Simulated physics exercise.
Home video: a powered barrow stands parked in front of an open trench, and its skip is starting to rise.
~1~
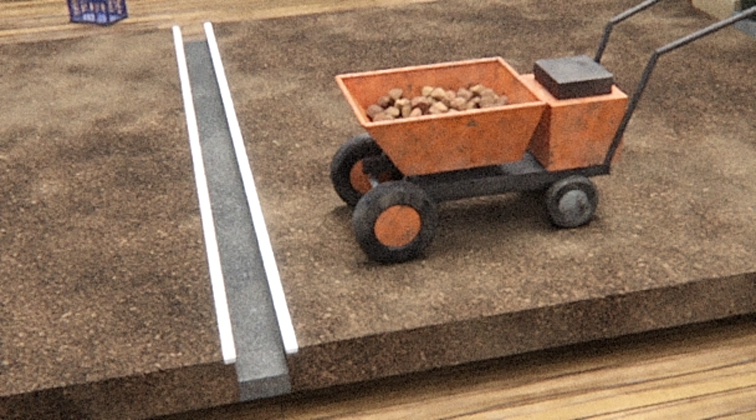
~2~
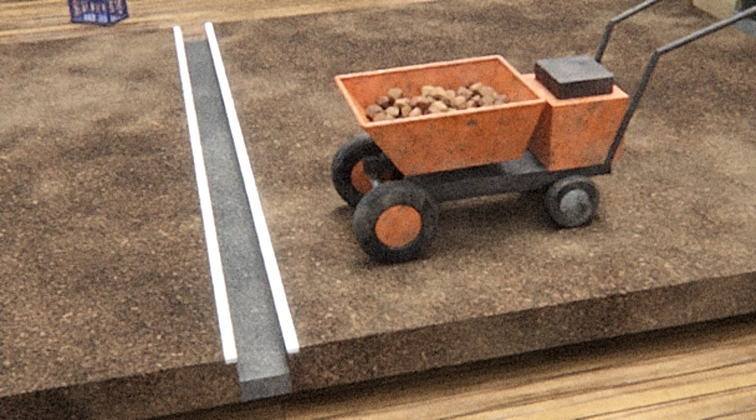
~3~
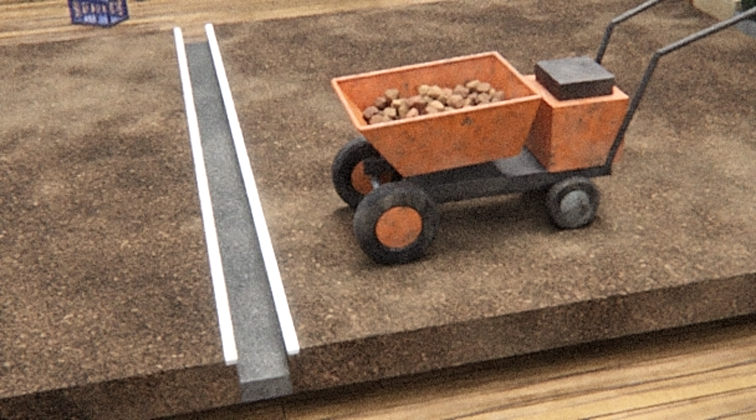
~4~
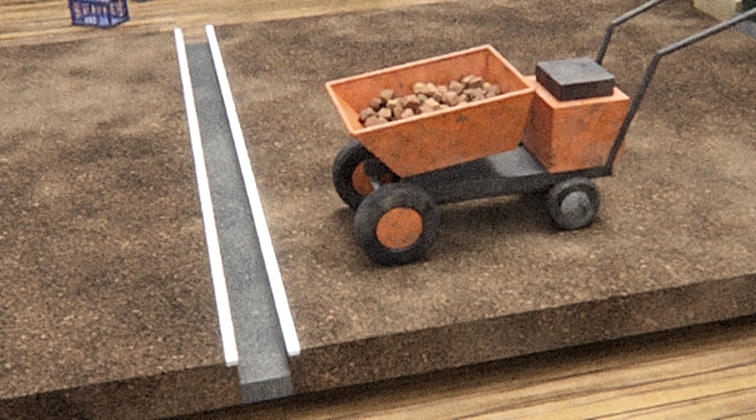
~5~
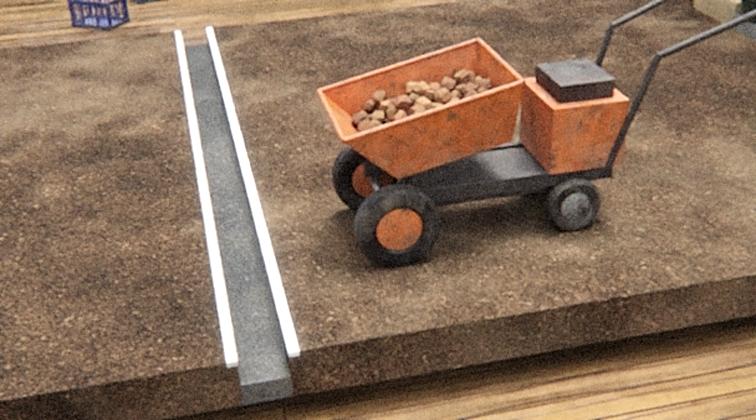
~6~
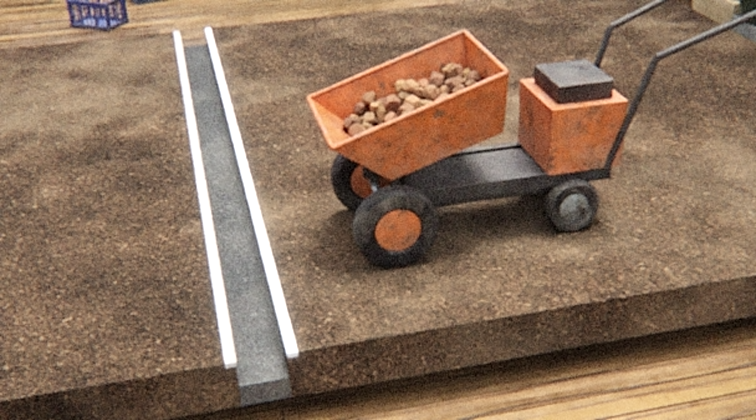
An orange barrow stands beside a narrow trench as its loaded skip tilts left.
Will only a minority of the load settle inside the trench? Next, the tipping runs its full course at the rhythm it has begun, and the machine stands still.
Half exceeded.
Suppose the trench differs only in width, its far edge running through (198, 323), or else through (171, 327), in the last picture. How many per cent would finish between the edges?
Well, it'd be something like 90 per cent the first time and 100 per cent the second.
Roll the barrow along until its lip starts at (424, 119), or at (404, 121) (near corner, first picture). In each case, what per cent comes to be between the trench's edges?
Close to 40 in a hundred, and close to 50 in a hundred.
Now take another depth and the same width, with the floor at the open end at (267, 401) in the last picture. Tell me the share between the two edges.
Estimated share: Approx. 90 %.
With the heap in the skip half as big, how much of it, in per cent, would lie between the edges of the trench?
Roughly 90 %.
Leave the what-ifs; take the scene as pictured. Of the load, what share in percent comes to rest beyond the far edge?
About 15 %.
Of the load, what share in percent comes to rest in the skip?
Around 5 %.
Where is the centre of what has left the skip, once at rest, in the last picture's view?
Last view, centre at rest - approx. (241, 257).
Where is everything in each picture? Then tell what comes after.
Lip of the skip at (365, 126), level; top of the load at (437, 112), clay clods; first edge of the trench at (281, 305); far edge at (223, 314), the trench under half as wide as the skip, and about half as deep as wide, in the first picture.
Lip of the skip at (364, 127), level; top of the load at (460, 104), in the second picture.
Lip of the skip at (360, 130), tipped barely; top of the load at (456, 102), in the third picture.
Lip of the skip at (353, 134), tipped a little; top of the load at (451, 99), in the fourth picture.
Lip of the skip at (344, 141), tipped a little; top of the load at (455, 100), in the fifth picture.
Lip of the skip at (333, 148), tipped clearly; top of the load at (444, 100); first edge of the trench at (281, 310); far edge at (223, 319), in the sixth picture.
Soon, skip tipped steeply; all in the skip.
A while on, skip tipped right over; most in the skip; a stray few short of the trench; about a quarter in or heaped over the trench; a stray few beyond it; a small part falling.
Towards the end, skip tipped right over; a small part in the skip; a small part short of the trench; about two thirds in or heaped over the trench; a small part beyond it.
Finally, skip tipped right over; a small part in the skip; a small part short of the trench; about two thirds in or heaped over the trench; a small part beyond it.
